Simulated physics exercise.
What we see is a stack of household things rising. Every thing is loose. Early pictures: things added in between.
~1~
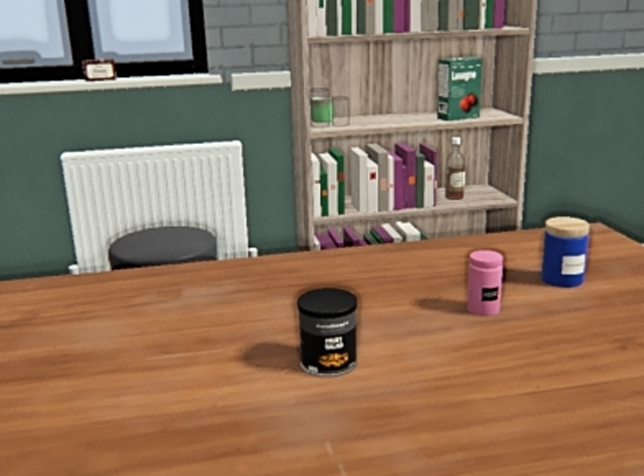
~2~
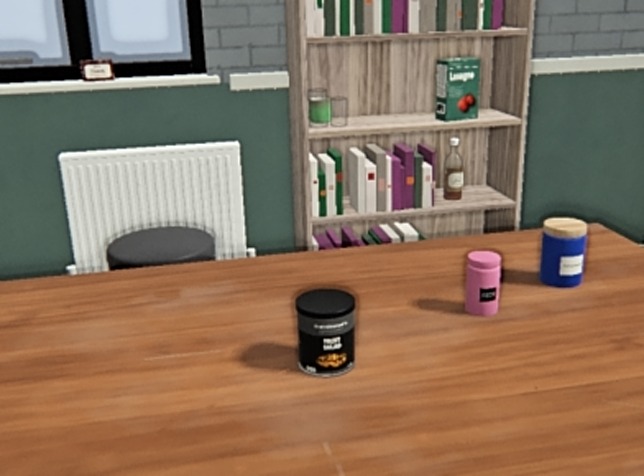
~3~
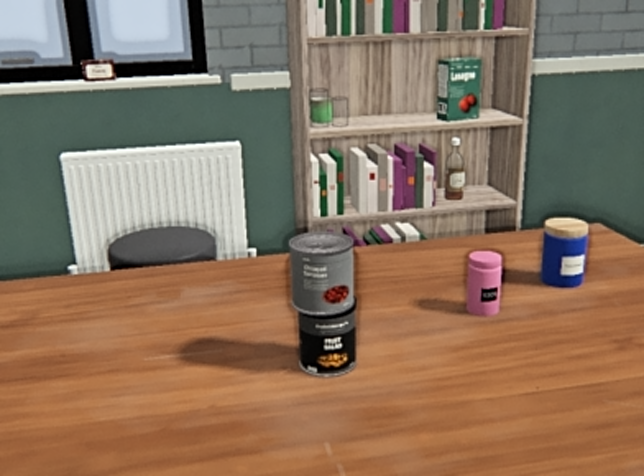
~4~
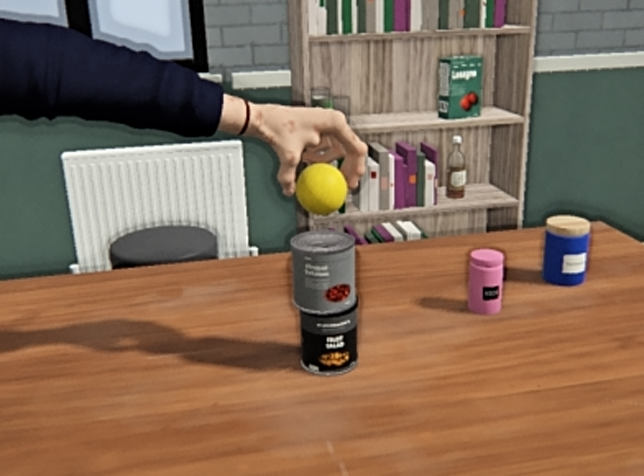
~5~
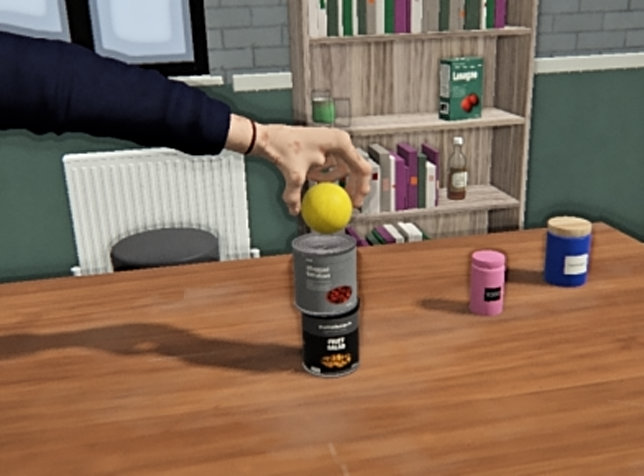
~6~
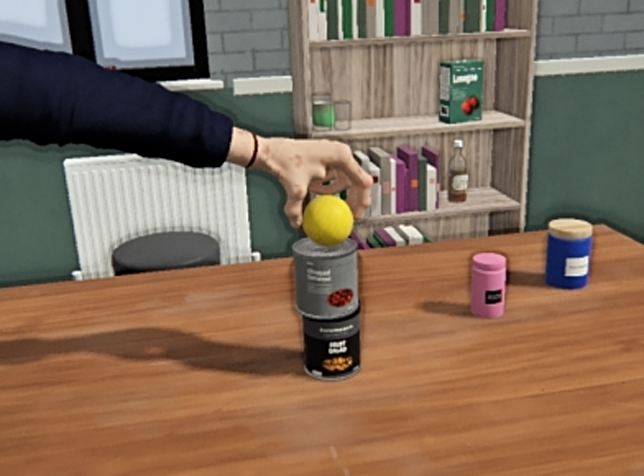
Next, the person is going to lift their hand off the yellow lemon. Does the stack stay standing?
Yes.
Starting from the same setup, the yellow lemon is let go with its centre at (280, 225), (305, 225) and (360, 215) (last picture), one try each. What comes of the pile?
Outcomes in order: A collapse, no collapse, a collapse.
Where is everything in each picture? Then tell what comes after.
In the first picture, the last thing is not in view yet; pink shaker (485, 283).
In the second picture, the last thing is not in view yet.
In the third picture, the last thing is not in view yet; pink shaker (484, 283).
The fourth picture shows still above its spot; yellow lemon (321, 189); grey pot (324, 271).
The fifth picture shows still above its spot; yellow lemon (327, 208); pink shaker (487, 283).
The sixth picture shows set down, still held; yellow lemon (328, 221); grey pot (326, 276).
Then, 0.20 s on from there, no change.
Then, 0.40 s on from there, yellow lemon resting near (328, 221).
In the end, all 5 unmoved. At the end, from the last picture's camera, yellow lemon near (328, 221). The pile keeps its balance.
